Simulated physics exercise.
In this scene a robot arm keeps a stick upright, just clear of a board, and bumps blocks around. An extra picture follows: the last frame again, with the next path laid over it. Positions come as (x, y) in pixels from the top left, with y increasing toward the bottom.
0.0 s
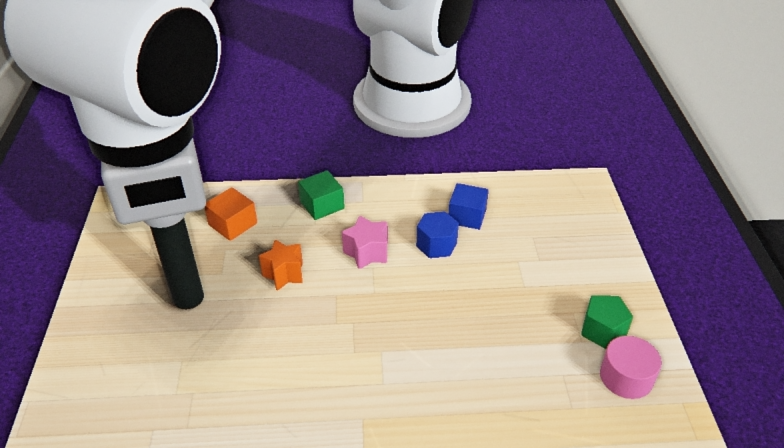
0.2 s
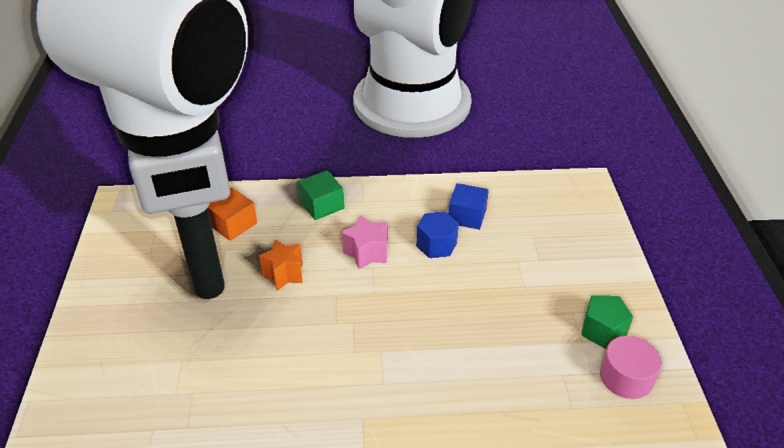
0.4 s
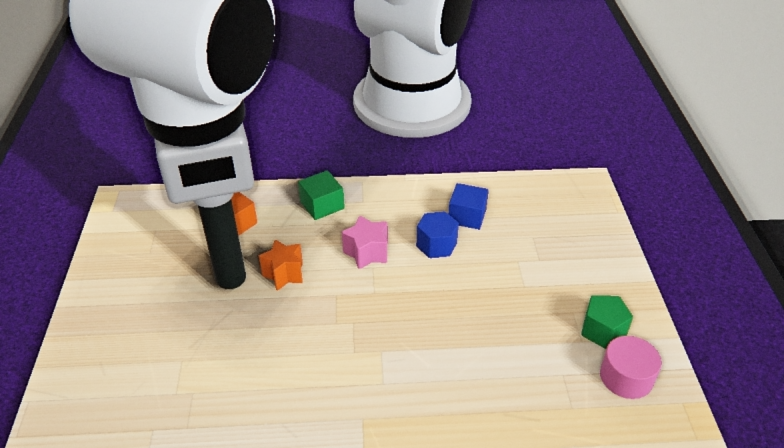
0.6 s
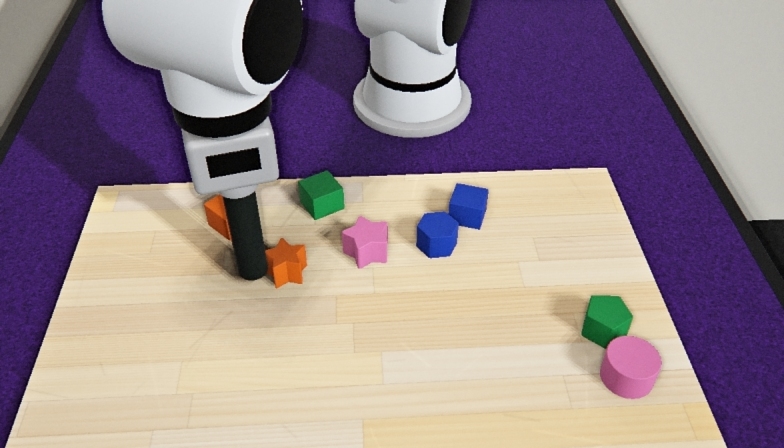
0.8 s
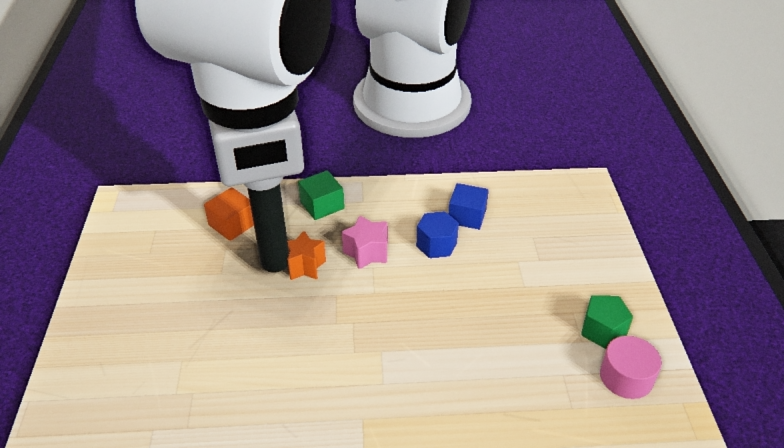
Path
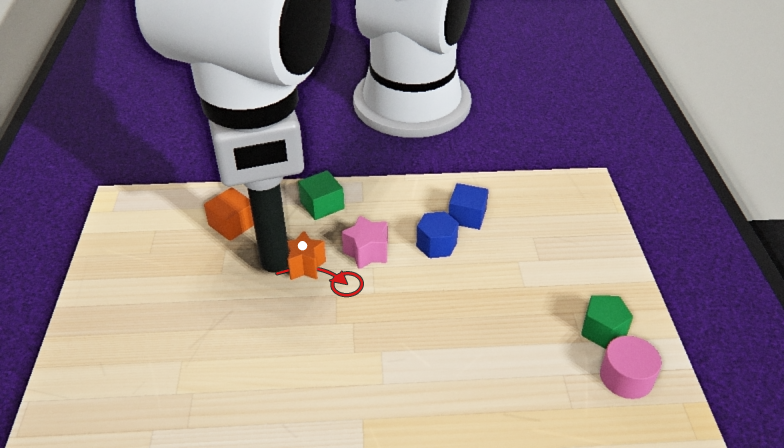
On a wooden board, a robot's black stick moves right and nudges an orange star.
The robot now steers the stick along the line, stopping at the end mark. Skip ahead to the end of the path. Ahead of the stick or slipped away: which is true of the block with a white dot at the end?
I predict the stick has moved past it.
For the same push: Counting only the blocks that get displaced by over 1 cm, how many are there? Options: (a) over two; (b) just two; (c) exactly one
The correct letter is b.
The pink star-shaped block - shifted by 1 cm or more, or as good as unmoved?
At the end of the path, it will have moved.
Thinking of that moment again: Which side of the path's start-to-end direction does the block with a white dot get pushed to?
That block drifts left.
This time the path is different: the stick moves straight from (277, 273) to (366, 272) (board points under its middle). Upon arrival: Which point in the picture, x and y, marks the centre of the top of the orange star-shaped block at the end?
Its top middle: (373, 232).
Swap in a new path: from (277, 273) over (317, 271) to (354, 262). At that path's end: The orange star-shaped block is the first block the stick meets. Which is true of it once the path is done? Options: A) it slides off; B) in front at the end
The answer is B.
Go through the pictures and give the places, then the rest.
In the first picture, stick tip (189, 300); block tops, orange square (229, 203); orange star-shaped block (282, 254); pink star-shaped block (367, 231).
In the second picture, stick (210, 289); blocks unchanged.
In the third picture, stick (231, 280); blocks unchanged.
In the fourth picture, stick (253, 271); orange star-shaped block (284, 253).
In the fifth picture, stick (276, 263); orange square (229, 203); orange star-shaped block (303, 246); pink star-shaped block (367, 231).
Path on the board, from (277, 273) by way of (303, 268) and (328, 272) to (347, 284); the dot is on the orange star-shaped block.
On the path given first. Halfway along, stick (316, 259); orange star-shaped block (341, 239); pink star-shaped block (378, 228).
At the end, stick (347, 274); orange square in place; orange star-shaped block (354, 241), turned 50° anticlockwise; pink star-shaped block (385, 225), turned 20° clockwise.
